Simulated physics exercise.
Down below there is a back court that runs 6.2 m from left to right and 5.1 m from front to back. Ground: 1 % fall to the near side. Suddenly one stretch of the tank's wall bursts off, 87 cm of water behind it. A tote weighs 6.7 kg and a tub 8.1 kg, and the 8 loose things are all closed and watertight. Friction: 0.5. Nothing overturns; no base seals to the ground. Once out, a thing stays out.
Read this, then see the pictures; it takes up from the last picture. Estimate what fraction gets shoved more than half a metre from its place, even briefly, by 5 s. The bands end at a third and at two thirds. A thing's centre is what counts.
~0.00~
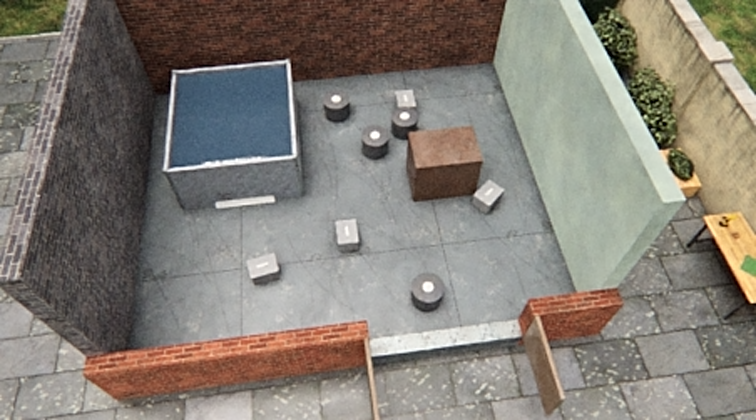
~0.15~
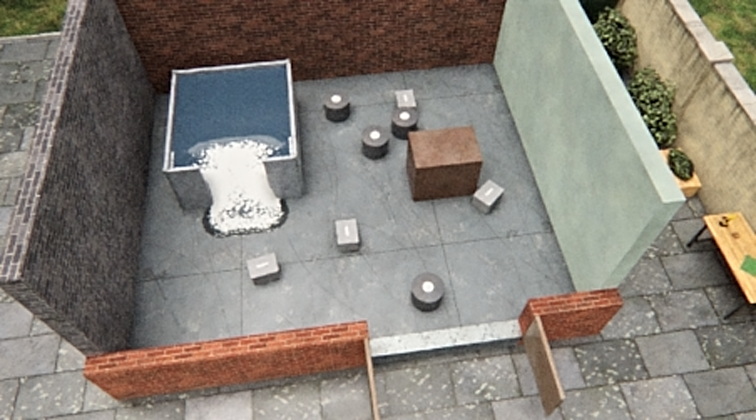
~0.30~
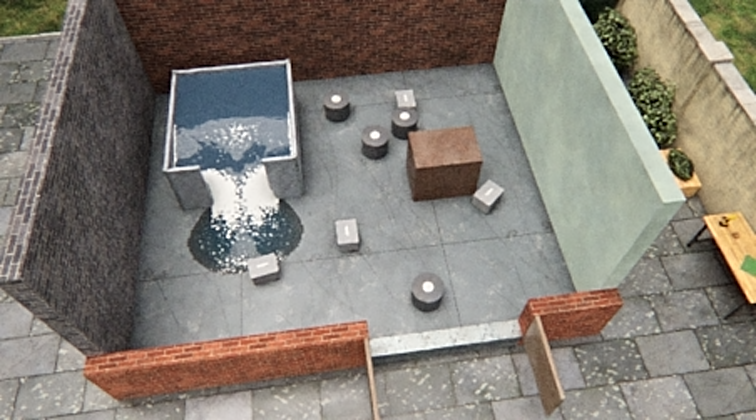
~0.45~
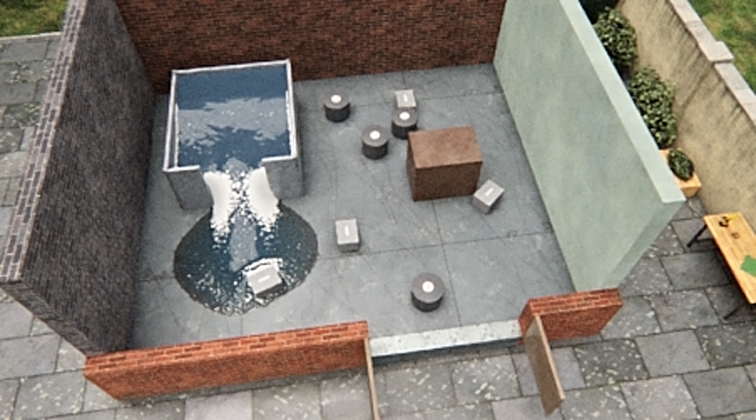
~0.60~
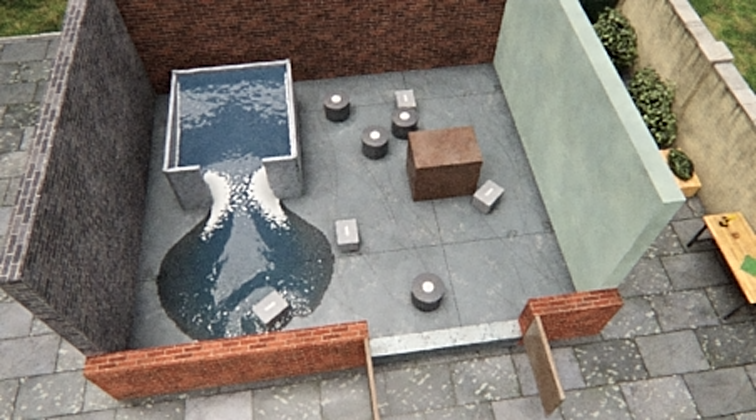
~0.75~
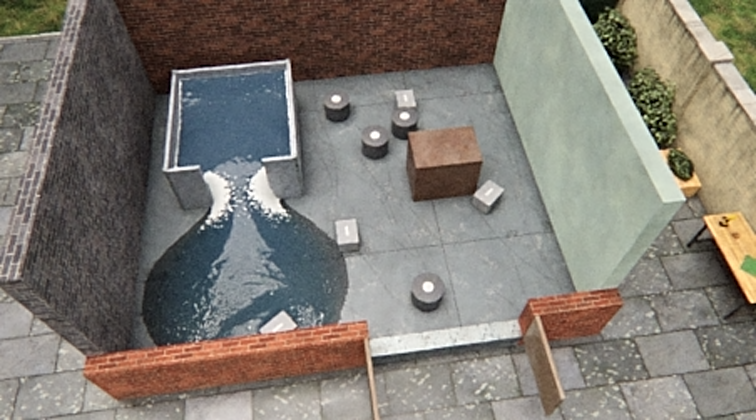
Answer: The medium band.
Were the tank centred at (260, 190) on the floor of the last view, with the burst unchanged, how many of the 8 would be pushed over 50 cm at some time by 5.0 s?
The count would be 3.
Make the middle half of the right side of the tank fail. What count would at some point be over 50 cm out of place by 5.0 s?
That gives 6 of them.
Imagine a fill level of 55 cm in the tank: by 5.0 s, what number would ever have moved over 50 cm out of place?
Result: 2.
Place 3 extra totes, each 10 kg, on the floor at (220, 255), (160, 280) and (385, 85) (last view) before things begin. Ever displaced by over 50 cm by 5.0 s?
Well, in turn they are above that, above that and below that.
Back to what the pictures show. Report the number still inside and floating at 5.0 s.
The number is 0.
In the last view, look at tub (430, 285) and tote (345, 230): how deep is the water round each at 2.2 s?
Some 4 cm at the first, some 2 cm at the second.
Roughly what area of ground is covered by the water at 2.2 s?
That flooded area is roughly 14 m2.
After 1.1 s 1 of 8 are over 50 cm from their spots; 1 afloat.
After 2.2 s 2 of 8 are over 50 cm from their spots; 0 afloat.
After 3.5 s 2 of 8 are over 50 cm from their spots; 1 afloat.
After 5.0 s 3 of 8 are over 50 cm from their spots, and 3 have been at some point; 0 afloat.
